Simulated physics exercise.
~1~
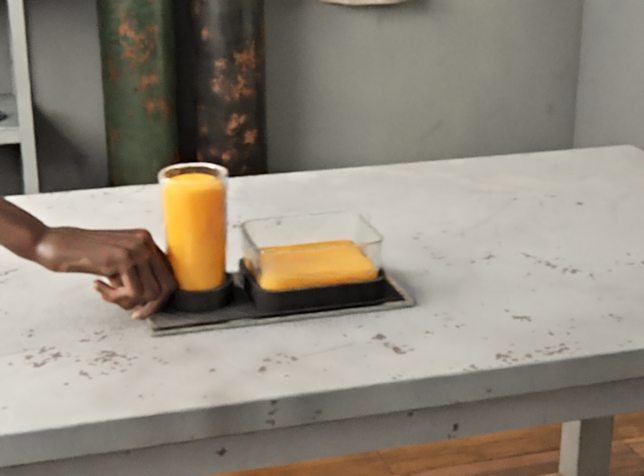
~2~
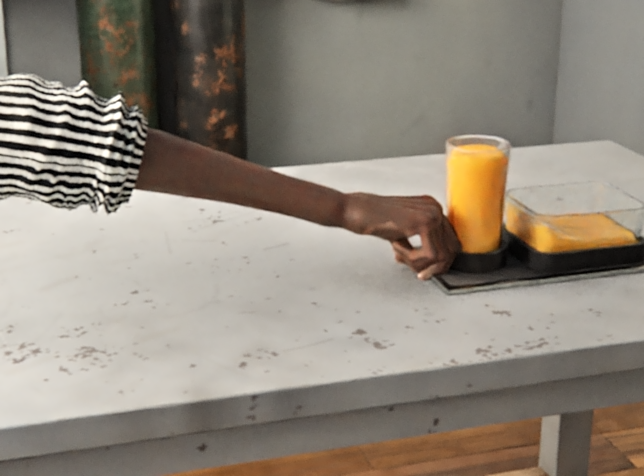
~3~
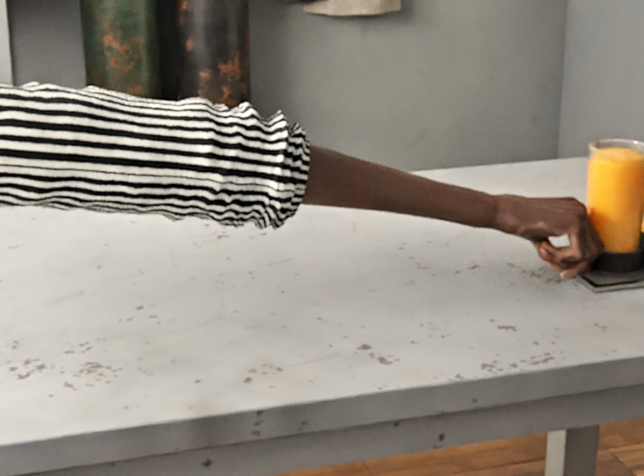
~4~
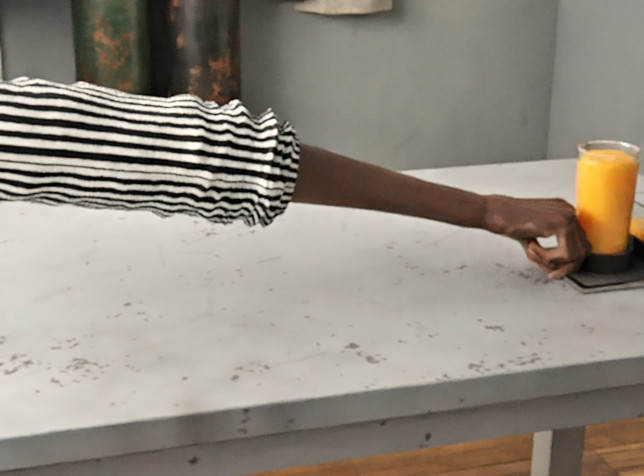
Tray holding a tall glass and an oblong tub of orange juice being pushed rightward across a worn white table by hand.
